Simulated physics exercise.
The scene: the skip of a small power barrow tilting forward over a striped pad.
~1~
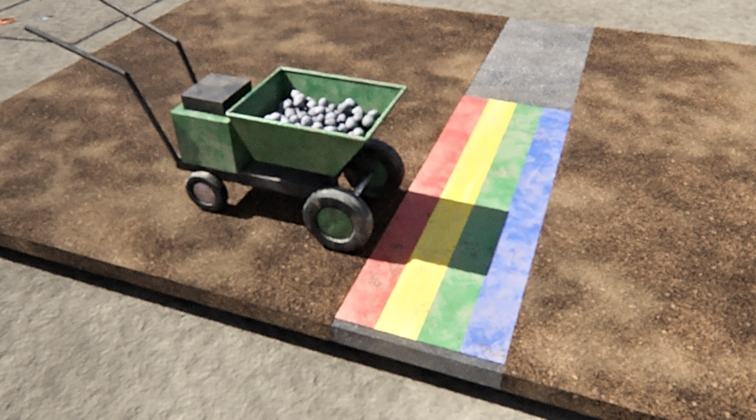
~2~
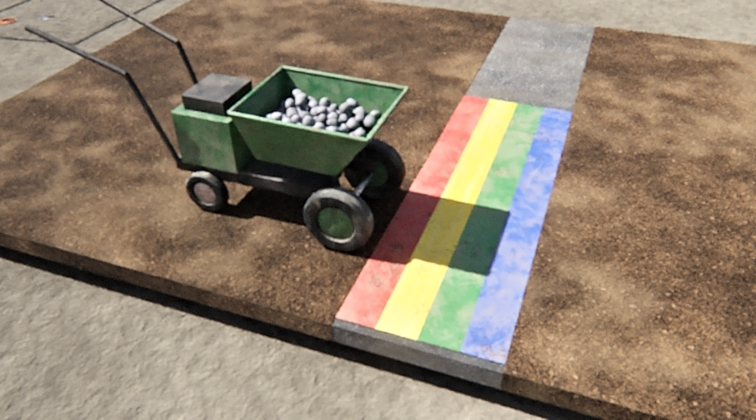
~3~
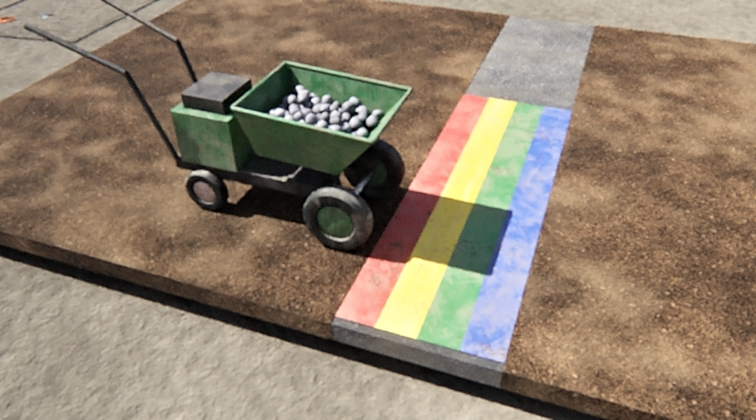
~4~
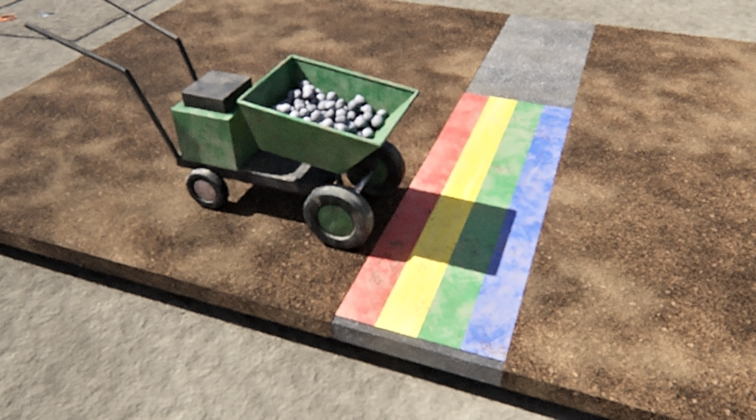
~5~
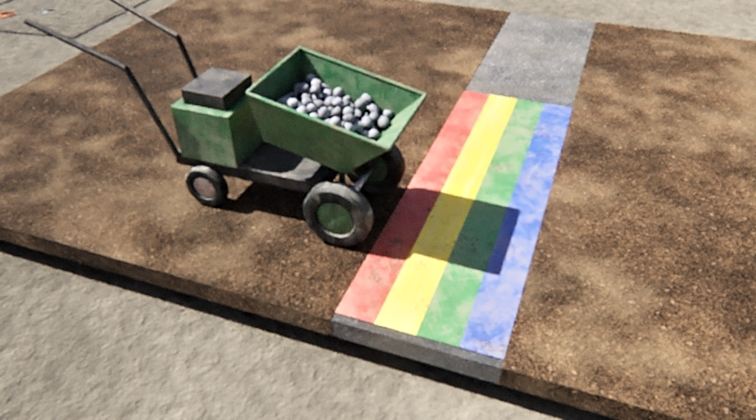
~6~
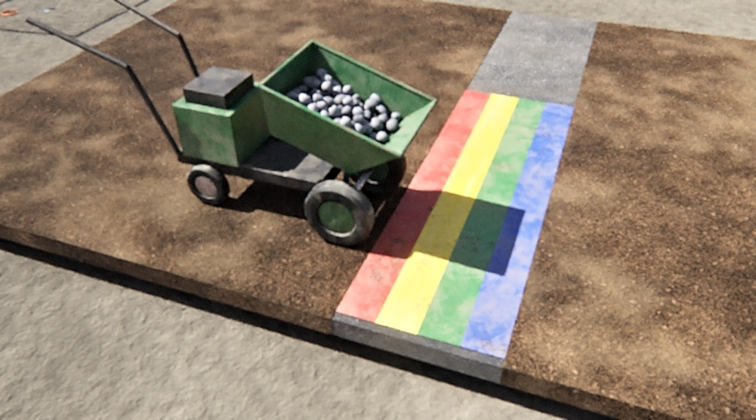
On a brown dirt bed, a green barrow's skip of round cobbles slowly tilts forward.
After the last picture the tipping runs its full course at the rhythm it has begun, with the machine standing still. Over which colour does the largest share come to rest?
The heap favours the green strip.
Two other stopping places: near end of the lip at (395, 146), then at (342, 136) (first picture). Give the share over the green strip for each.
First some 10, then 30 per cent.
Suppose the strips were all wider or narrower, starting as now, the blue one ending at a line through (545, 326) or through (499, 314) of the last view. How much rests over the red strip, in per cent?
About 0 and 0 per cent.
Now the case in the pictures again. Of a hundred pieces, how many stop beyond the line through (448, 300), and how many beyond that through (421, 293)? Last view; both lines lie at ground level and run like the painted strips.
First some 50, then 70 per cent.
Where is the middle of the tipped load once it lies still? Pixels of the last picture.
Around (490, 241).
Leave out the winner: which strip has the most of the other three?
Next in line is the strip in blue.
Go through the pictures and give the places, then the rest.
The first frame shows lip of the skip at (366, 140), level; top of the load at (303, 118), round cobbles; red strip at (376, 283); yellow strip at (414, 293); green strip at (454, 303); blue strip at (495, 313).
The second frame shows lip of the skip at (368, 141), level; top of the load at (305, 117).
The third frame shows lip of the skip at (372, 142), tipped barely; top of the load at (300, 117).
The fourth frame shows lip of the skip at (380, 145), tipped a little; top of the load at (301, 109).
The fifth frame shows lip of the skip at (389, 149), tipped a little; top of the load at (308, 103).
The sixth frame shows lip of the skip at (400, 156), tipped clearly; top of the load at (306, 100); red strip at (377, 277); yellow strip at (415, 287); green strip at (455, 297); blue strip at (496, 308).
Soon after the last picture, skip tipped steeply; all in the skip.
A little later, skip tipped right over; most in the skip; about a quarter over the green strip; a stray few over the blue strip.
Later still, skip tipped right over; about a third in the skip; a small part over the yellow strip; about a third over the green strip; about a quarter over the blue strip; a small part off the paint.
At rest, skip tipped right over; about a third in the skip; none over the red strip; a small part over the yellow strip; about a third over the green strip; about a quarter over the blue strip; a small part off the paint.
